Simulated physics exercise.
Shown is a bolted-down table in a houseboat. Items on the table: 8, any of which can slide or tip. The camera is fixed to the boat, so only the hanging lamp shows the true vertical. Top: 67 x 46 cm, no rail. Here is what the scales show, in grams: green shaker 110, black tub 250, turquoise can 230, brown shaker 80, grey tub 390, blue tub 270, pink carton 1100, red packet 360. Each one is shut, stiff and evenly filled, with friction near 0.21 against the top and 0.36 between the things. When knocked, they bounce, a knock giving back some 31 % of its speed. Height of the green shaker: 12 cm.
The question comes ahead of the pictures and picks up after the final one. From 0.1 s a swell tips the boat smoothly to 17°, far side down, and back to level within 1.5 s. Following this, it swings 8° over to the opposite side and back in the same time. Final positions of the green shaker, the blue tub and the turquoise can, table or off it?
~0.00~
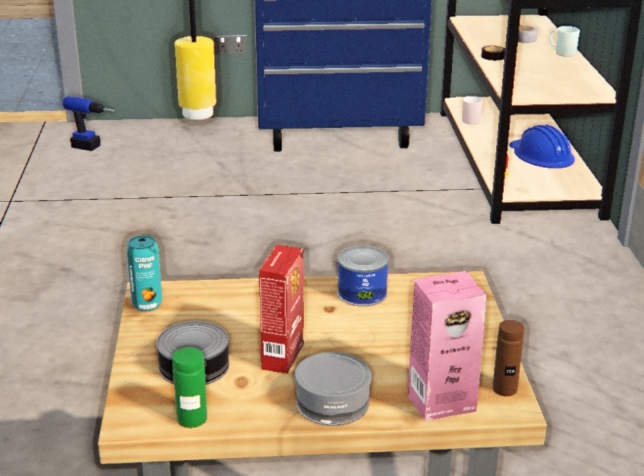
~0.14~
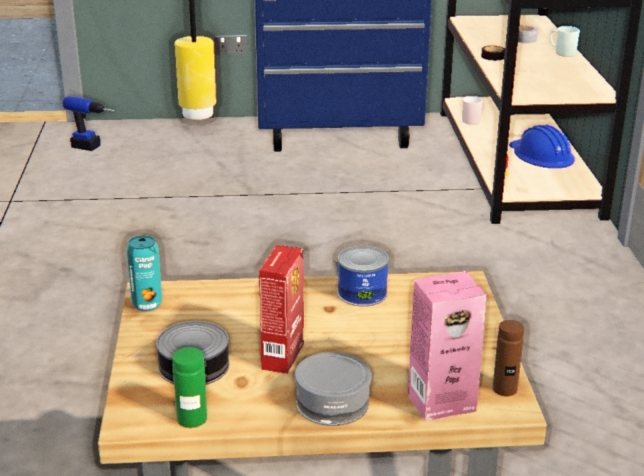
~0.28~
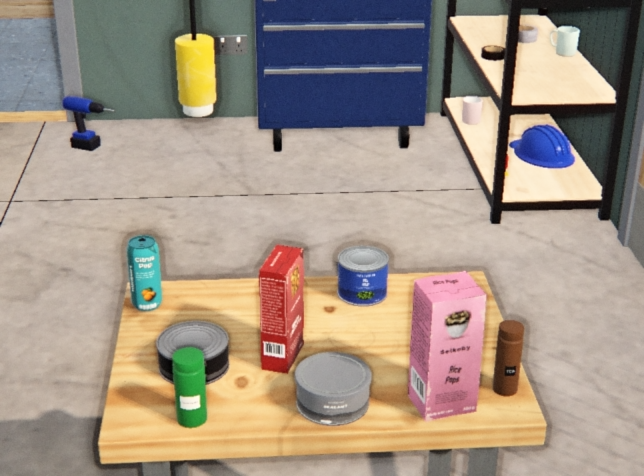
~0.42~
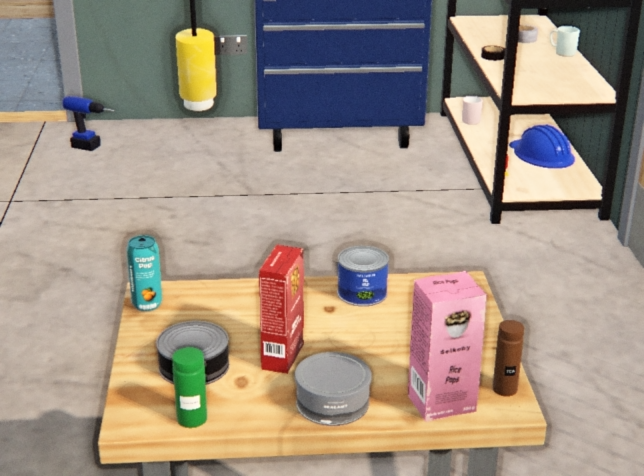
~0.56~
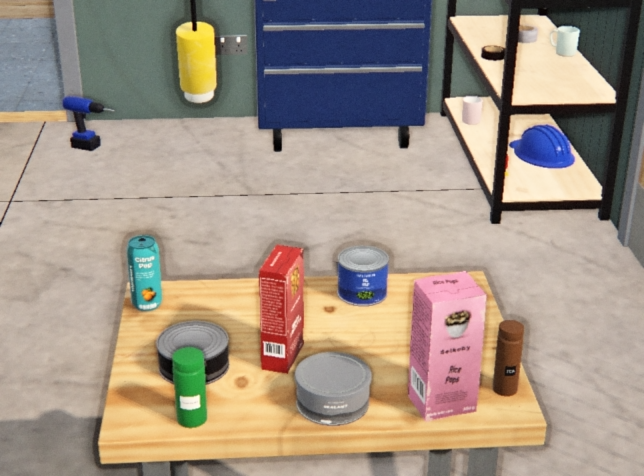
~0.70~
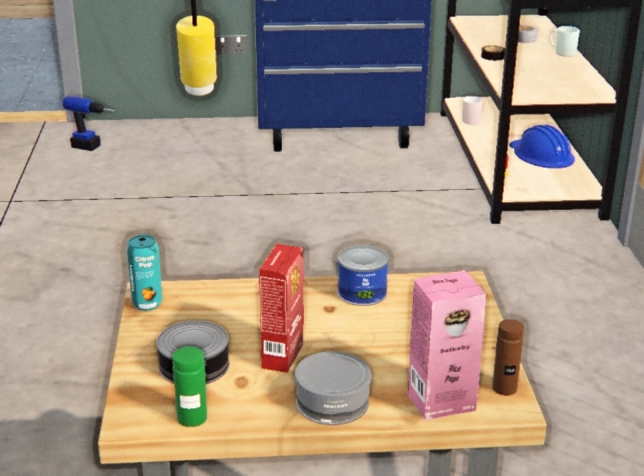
Green shaker: Table. Blue tub: Off it. Turquoise can: Off it.
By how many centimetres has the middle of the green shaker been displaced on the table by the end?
Net distance near 16 cm.
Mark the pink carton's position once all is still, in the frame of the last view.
About (428, 288).
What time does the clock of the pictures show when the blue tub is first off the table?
Around 1.1 seconds.
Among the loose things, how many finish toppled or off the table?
I make it 2.
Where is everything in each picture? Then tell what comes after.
The first picture shows boat level; green shaker (190, 388); blue tub (363, 276); turquoise can (145, 274).
The second picture shows boat level; grey tub (333, 388); pink carton (446, 347).
The third picture shows boat heeled 2°, far side down; red packet (282, 309); black tub (193, 353).
The fourth picture shows boat heeled 7°, far side down; brown shaker (508, 358); grey tub (333, 388).
The fifth picture shows boat heeled 11°, far side down; pink carton (446, 347); red packet (282, 309).
The sixth picture shows boat heeled 15°, far side down; green shaker (190, 387); blue tub (363, 275); turquoise can (145, 274).
By 1.00 s, boat heeled 15°, far side down; green shaker 5 cm from its spot near (191, 369); turquoise can 5 cm from its spot near (147, 260); blue tub 5 cm from its spot near (360, 263).
By 1.30 s, boat heeled 6°, far side down; turquoise can and blue tub now off the table; green shaker 14 cm from its spot near (193, 337); pink carton 15 cm from its spot.
By 1.50 s, boat heeled 1°, far side down; green shaker 16 cm from its spot near (194, 330); brown shaker 16 cm from its spot; grey tub 16 cm from its spot.
By 1.80 s, boat heeled 1°, near side down; green shaker 16 cm from its spot near (194, 330); brown shaker 16 cm from its spot; grey tub 16 cm from its spot.
When it is over (3.6 s), off the table, turquoise can and blue tub; not toppled but over 5 cm from the start, green shaker, black tub, brown shaker, grey tub, pink carton and red packet. In the last view, green shaker near (194, 330).
